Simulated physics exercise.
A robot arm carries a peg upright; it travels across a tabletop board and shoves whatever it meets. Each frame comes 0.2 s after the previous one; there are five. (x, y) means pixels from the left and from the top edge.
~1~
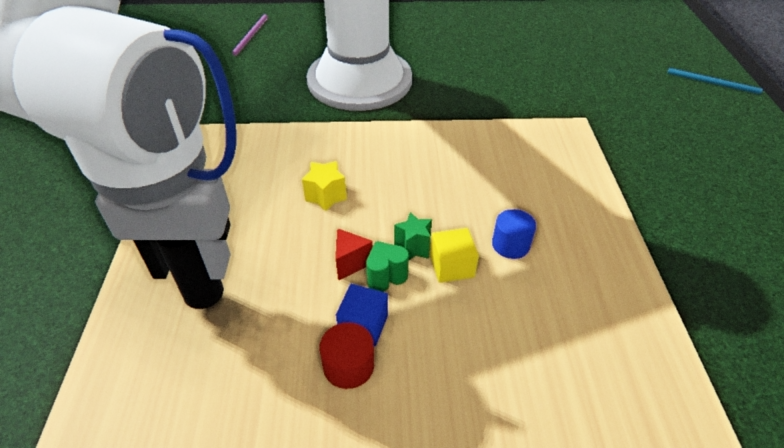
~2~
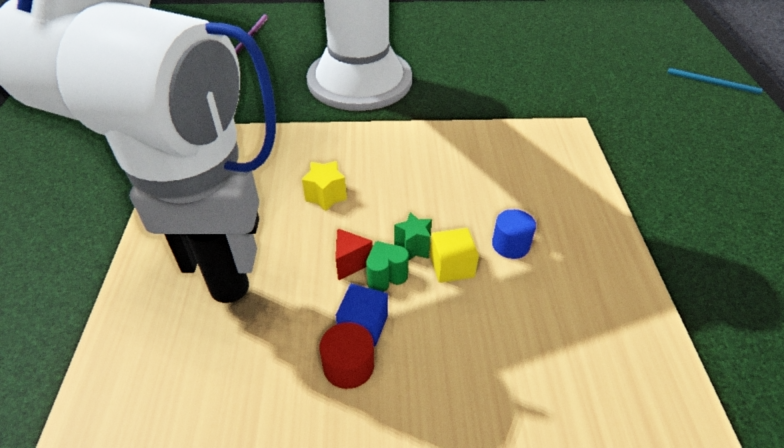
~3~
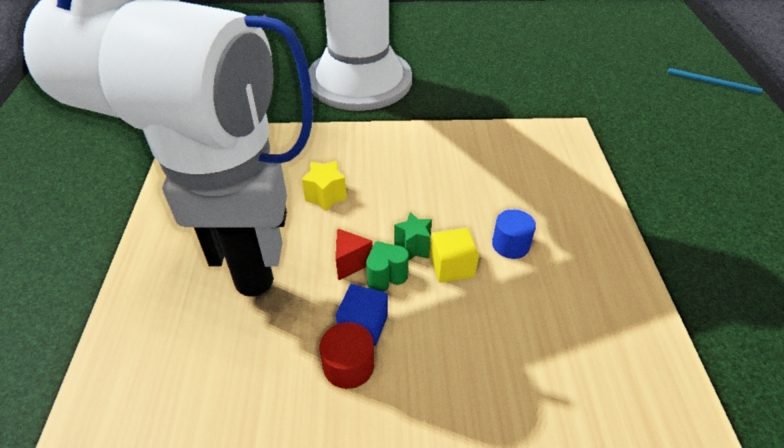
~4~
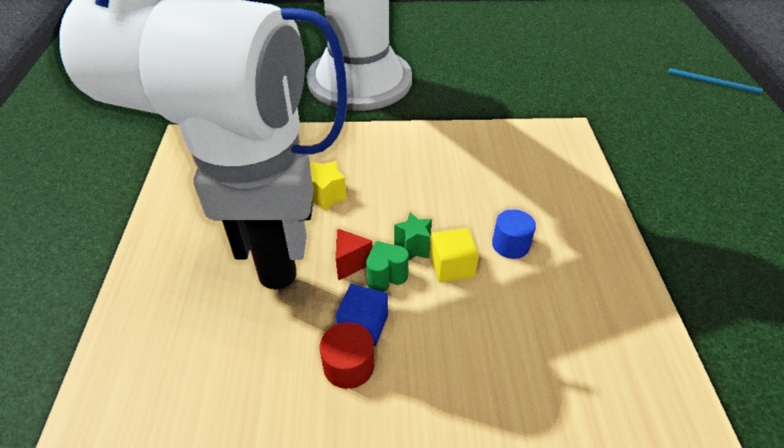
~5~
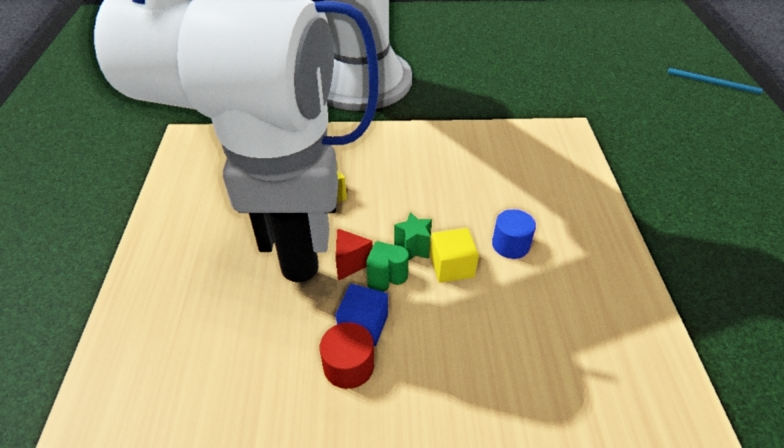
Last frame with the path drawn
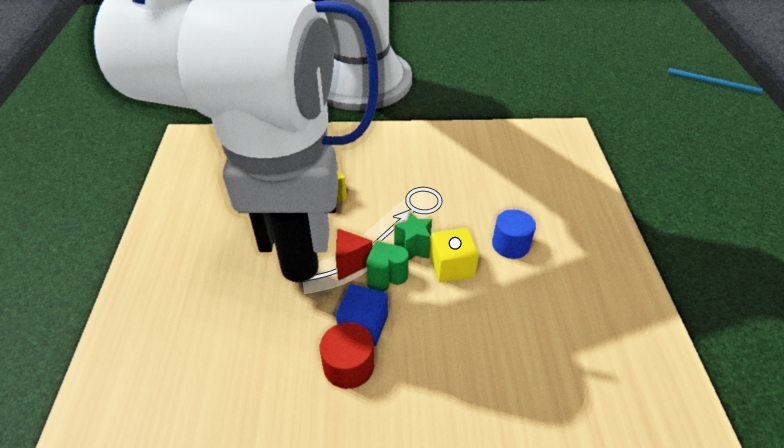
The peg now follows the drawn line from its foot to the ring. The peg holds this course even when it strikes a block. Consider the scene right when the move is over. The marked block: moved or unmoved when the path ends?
It sits in its place.
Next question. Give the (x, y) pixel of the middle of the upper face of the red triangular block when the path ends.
Somewhere near (454, 180).
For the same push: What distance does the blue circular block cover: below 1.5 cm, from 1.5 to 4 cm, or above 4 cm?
It will fall in the lowest band, under 1.5 cm.
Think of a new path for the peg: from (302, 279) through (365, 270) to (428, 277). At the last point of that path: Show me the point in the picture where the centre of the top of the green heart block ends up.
Expect it around (457, 276).
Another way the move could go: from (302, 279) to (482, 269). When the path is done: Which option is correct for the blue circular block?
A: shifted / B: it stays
Correct choice: A.
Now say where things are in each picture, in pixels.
The first frame shows lower end of the peg (204, 293), tops of blocks, red triangular block (349, 242), green heart block (386, 255), green star (415, 226), yellow square (455, 243), blue circular block (517, 222).
The second frame shows peg (230, 288), blocks as before.
The third frame shows peg (254, 281), blocks as before.
The fourth frame shows peg (278, 275), blocks as before.
The fifth frame shows peg (300, 268), red triangular block (349, 242), green heart block (386, 255), green star (415, 226), yellow square (455, 243), blue circular block (517, 222).
The drawn path runs from (302, 279) via (355, 261) and (392, 229), ending at (424, 200); the dot is on the yellow square.
What follows on the original path. One third of the way, peg (356, 248); red triangular block (383, 226), turned 25° anticlockwise; green heart block (392, 255), turned 25° clockwise; green star (421, 225), turned 20° clockwise.
Two thirds of the way, peg (392, 217); red triangular block (419, 197), turned 20° anticlockwise; green heart block (392, 255), turned 25° clockwise; green star (430, 220), turned 70° clockwise.
At the end, peg (425, 188); red triangular block (454, 180), turned 10° clockwise; green heart block (392, 255), turned 25° clockwise; green star (430, 220), turned 70° clockwise; yellow square not moved; blue circular block not moved.
